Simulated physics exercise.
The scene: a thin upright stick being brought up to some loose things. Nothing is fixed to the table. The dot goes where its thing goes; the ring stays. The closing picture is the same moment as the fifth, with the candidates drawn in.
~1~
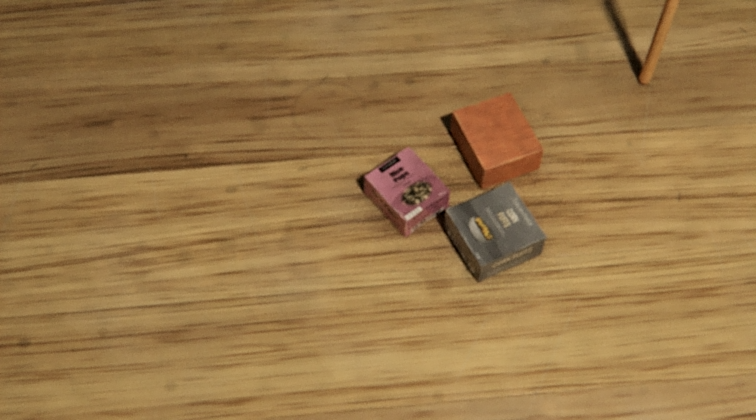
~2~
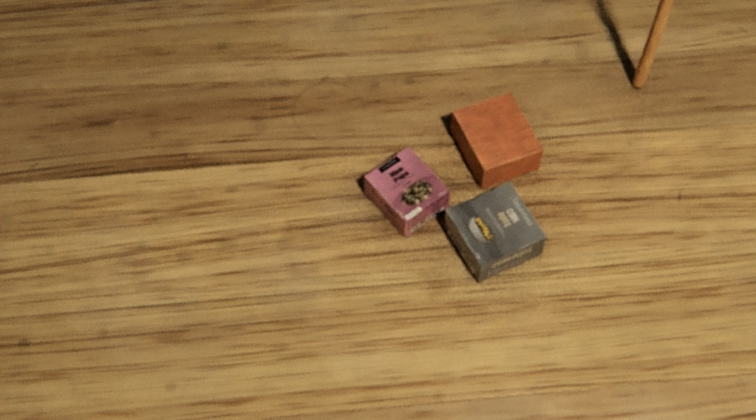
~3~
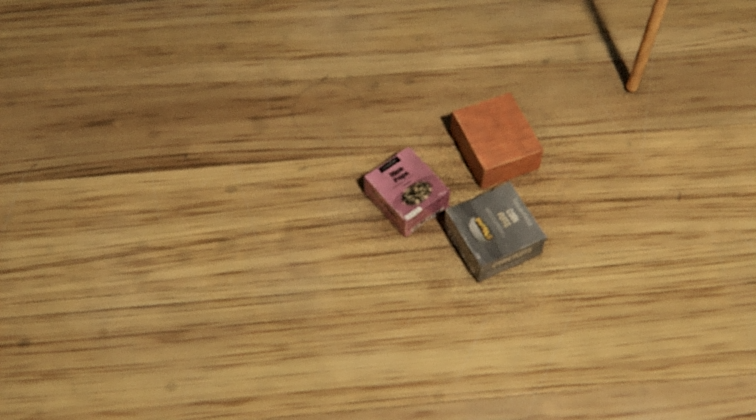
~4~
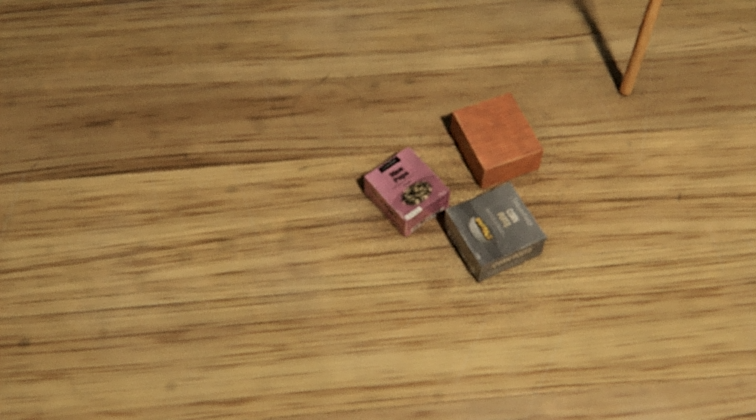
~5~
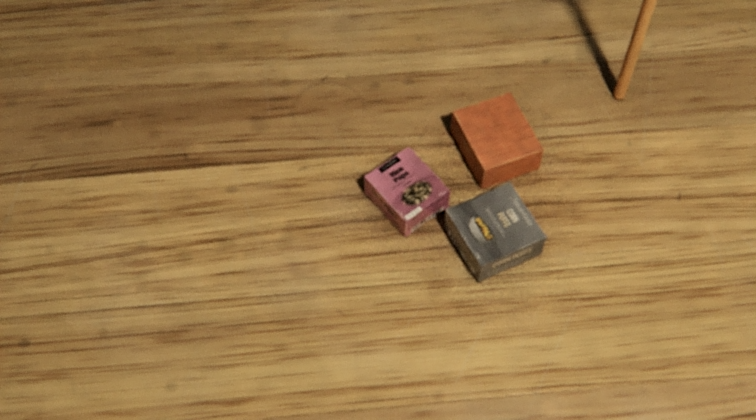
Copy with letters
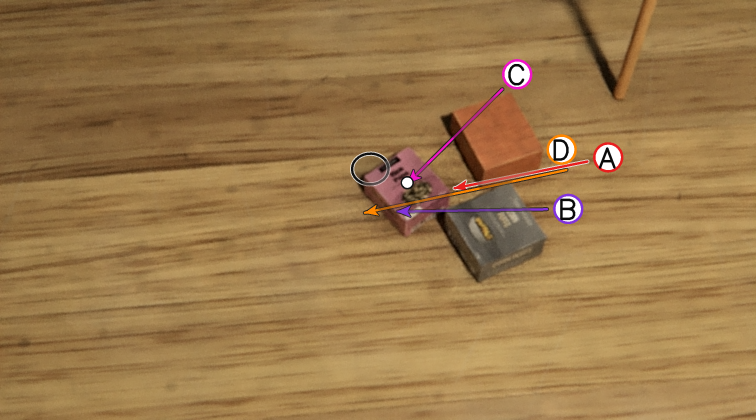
A thin upright stick moves slightly down and left near three small, still blocks.
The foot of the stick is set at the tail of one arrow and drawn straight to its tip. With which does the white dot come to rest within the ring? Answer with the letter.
Arrow B does it.
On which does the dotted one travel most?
D.
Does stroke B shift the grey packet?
On that stroke, yes.
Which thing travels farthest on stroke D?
It is the pink packet.
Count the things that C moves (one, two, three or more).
Two.
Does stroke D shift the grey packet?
On that stroke, no.
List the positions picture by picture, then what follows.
Pink packet (407, 191); grey packet (494, 231); orange block (496, 140), in the first picture.
Orange block (496, 140); pink packet (407, 191), in the second picture.
Grey packet (494, 231); orange block (496, 140), in the third picture.
Pink packet (407, 191); grey packet (494, 231), in the fourth picture.
Orange block (496, 140); pink packet (407, 191); grey packet (494, 231), in the fifth picture.
On the copy, A from (588, 162) to (454, 188); B from (547, 209) to (397, 212); C from (502, 89) to (408, 183); D from (567, 170) to (365, 213); the ring at (370, 169); the white dot at (407, 183).
On B. First, foot of the stick (493, 211); pink packet (407, 192); grey packet (479, 239).
Then, foot of the stick (439, 212); pink packet (399, 188); grey packet (463, 246).
Finally, foot of the stick (397, 213); pink packet (369, 178); grey packet (463, 246); the dot on the pink packet is in the ring.
By contrast, A leaves the dotted thing at (407, 192); C leaves the dotted thing at (398, 207); D leaves the dotted thing at (329, 194).
